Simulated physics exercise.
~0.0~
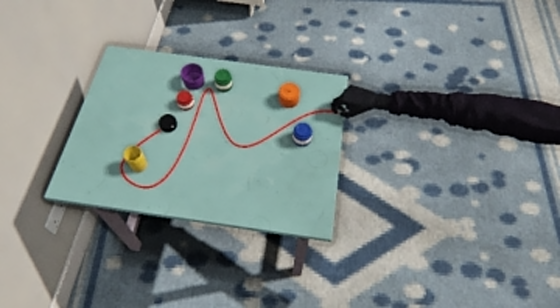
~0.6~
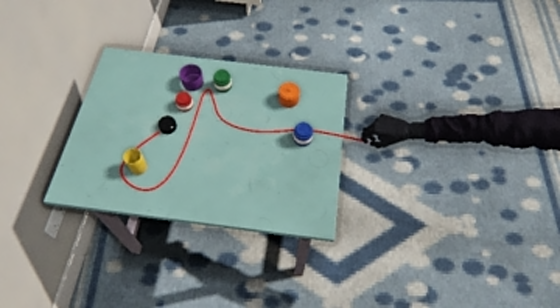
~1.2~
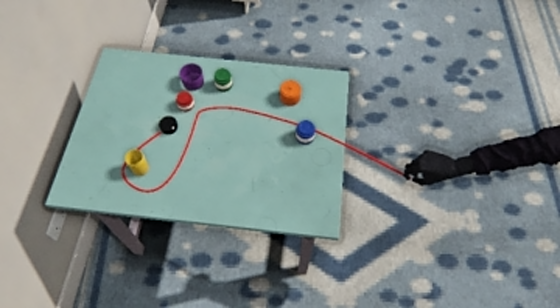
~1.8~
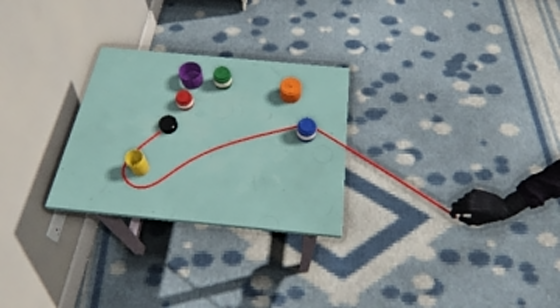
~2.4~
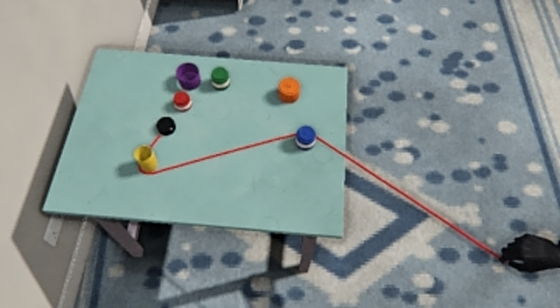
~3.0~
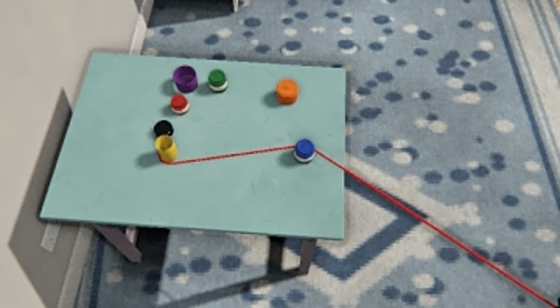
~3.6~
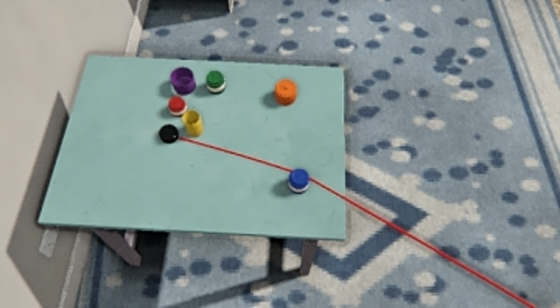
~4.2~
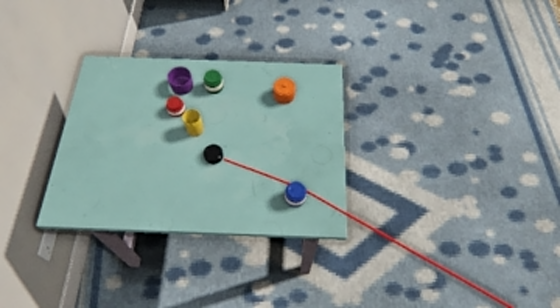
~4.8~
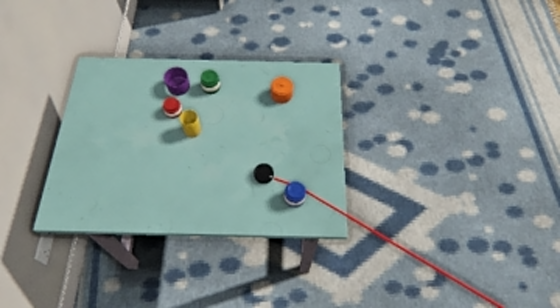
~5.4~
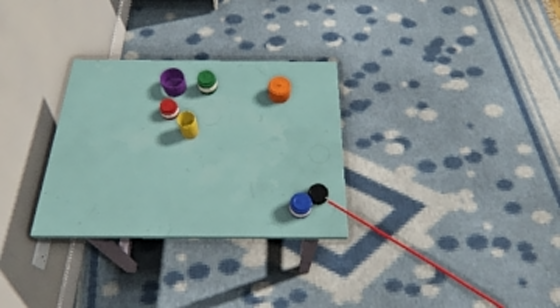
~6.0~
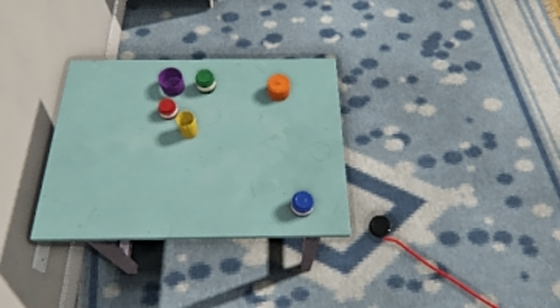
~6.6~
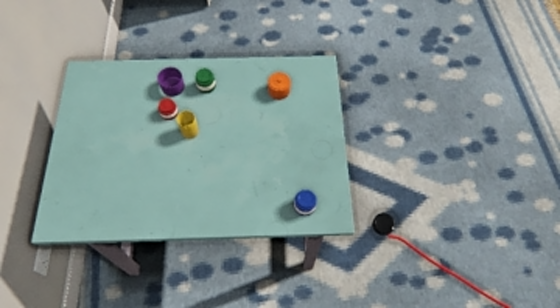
A gloved hand pulls a red cord, shifting two containers and dragging a black disc off the table.
